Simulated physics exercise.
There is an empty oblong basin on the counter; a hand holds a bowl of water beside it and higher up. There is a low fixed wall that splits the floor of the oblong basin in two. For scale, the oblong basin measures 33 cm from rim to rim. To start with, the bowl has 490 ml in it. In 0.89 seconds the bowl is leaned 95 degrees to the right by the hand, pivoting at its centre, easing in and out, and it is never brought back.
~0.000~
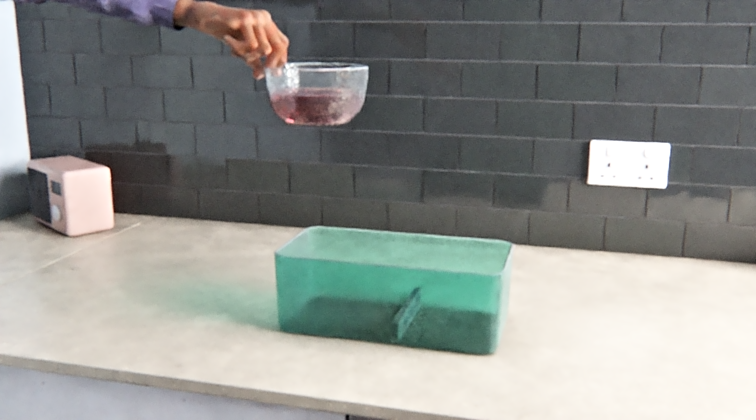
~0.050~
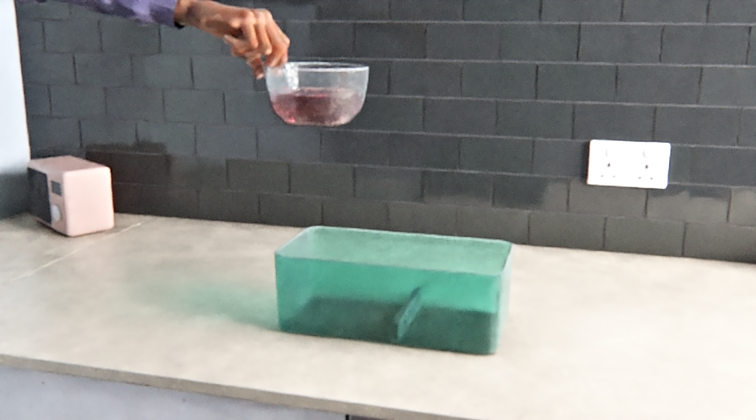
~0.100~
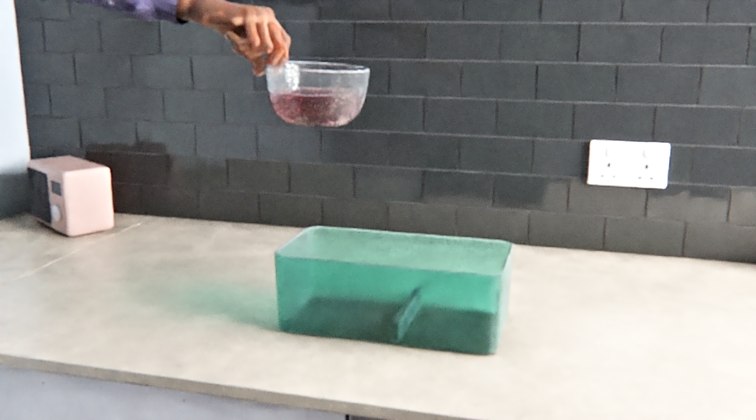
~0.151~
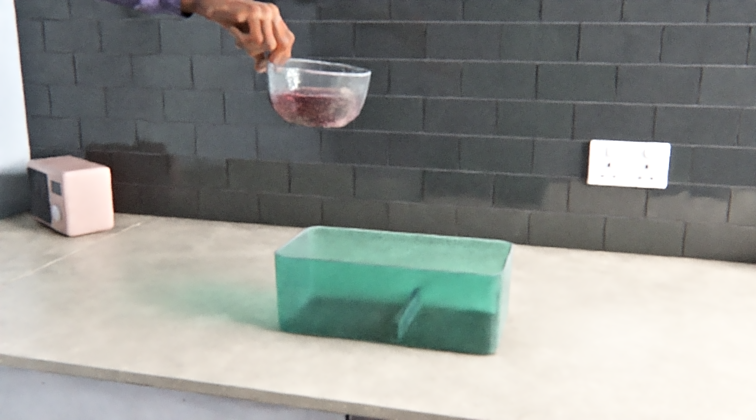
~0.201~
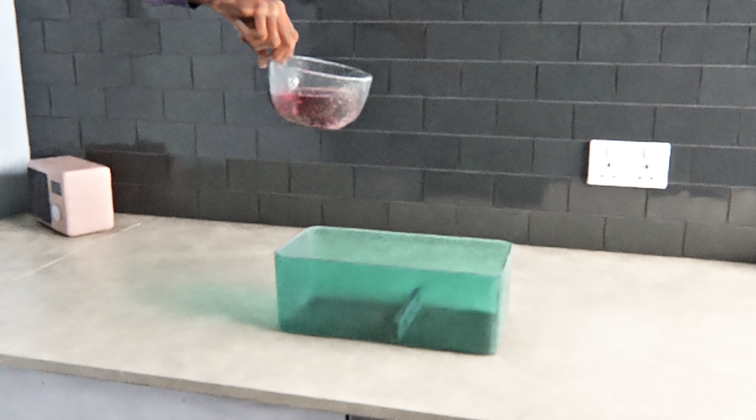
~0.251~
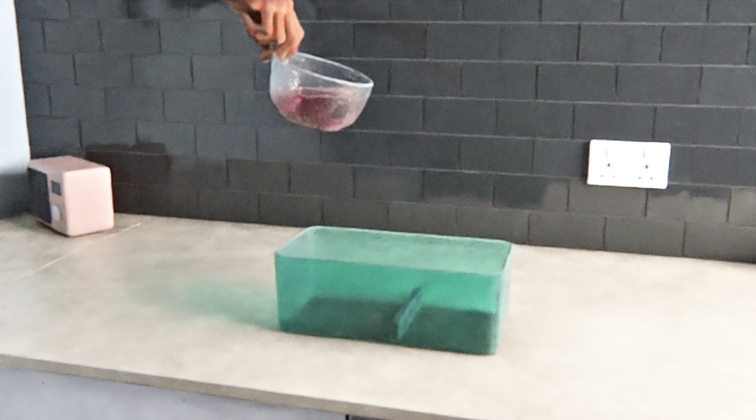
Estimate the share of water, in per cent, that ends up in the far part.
About 50 per cent.
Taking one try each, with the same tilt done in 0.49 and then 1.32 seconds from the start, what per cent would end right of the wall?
The first try gives around 35 percent, the second around 60 percent.
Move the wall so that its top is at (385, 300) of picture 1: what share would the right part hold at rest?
Estimate: About 85 percent.
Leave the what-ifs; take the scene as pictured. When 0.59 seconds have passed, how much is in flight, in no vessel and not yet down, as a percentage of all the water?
Some 36 per cent, I reckon.
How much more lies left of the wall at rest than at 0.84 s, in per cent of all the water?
Change: Approx. 30 %.
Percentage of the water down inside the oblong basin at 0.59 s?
I'd put it near 1 percent.
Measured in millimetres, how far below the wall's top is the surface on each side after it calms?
I'd say some 20 mm on the left and some 18 mm on the right.
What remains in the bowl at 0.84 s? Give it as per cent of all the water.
Close to 14 percent of the total.
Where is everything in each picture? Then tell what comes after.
It leans 0°; its right rim is at (365, 69); the water meets the walls at (275, 91) and (362, 94); the oblong basin's rim runs from (292, 241) to (508, 259); the wall's top is at (408, 305), in the first picture.
It leans 1°; its right rim is at (365, 70); the water meets the walls at (275, 91) and (362, 94), in the second picture.
It leans 3°; its right rim is at (366, 72); the water meets the walls at (275, 90) and (362, 94), in the third picture.
It leans 7°; its right rim is at (367, 75); the water meets the walls at (276, 90) and (363, 95), in the fourth picture.
It leans 11°; its right rim is at (369, 80); the water meets the walls at (276, 90) and (364, 96), in the fifth picture.
It leans 17°; its right rim is at (370, 86); the water meets the walls at (276, 90) and (365, 96), in the sixth picture.
Then, 0.59 s in, the tilt is 71° and 63 per cent is still to pour, 1 is left of the wall and 0 right of it.
Then, 0.84 s in, the tilt is 94° and 15 per cent is still to pour, 17 is left of the wall and 41 right of it.
Then, 1.11 s in, the tilt is 95° and 1 per cent is still to pour, 44 is left of the wall and 50 right of it.
Then, 1.39 s in, the tilt is 95° and 0 per cent is still to pour, 48 is left of the wall and 50 right of it.
Finally, 48 per cent lies left of the wall, 50 right of it and 2 outside.
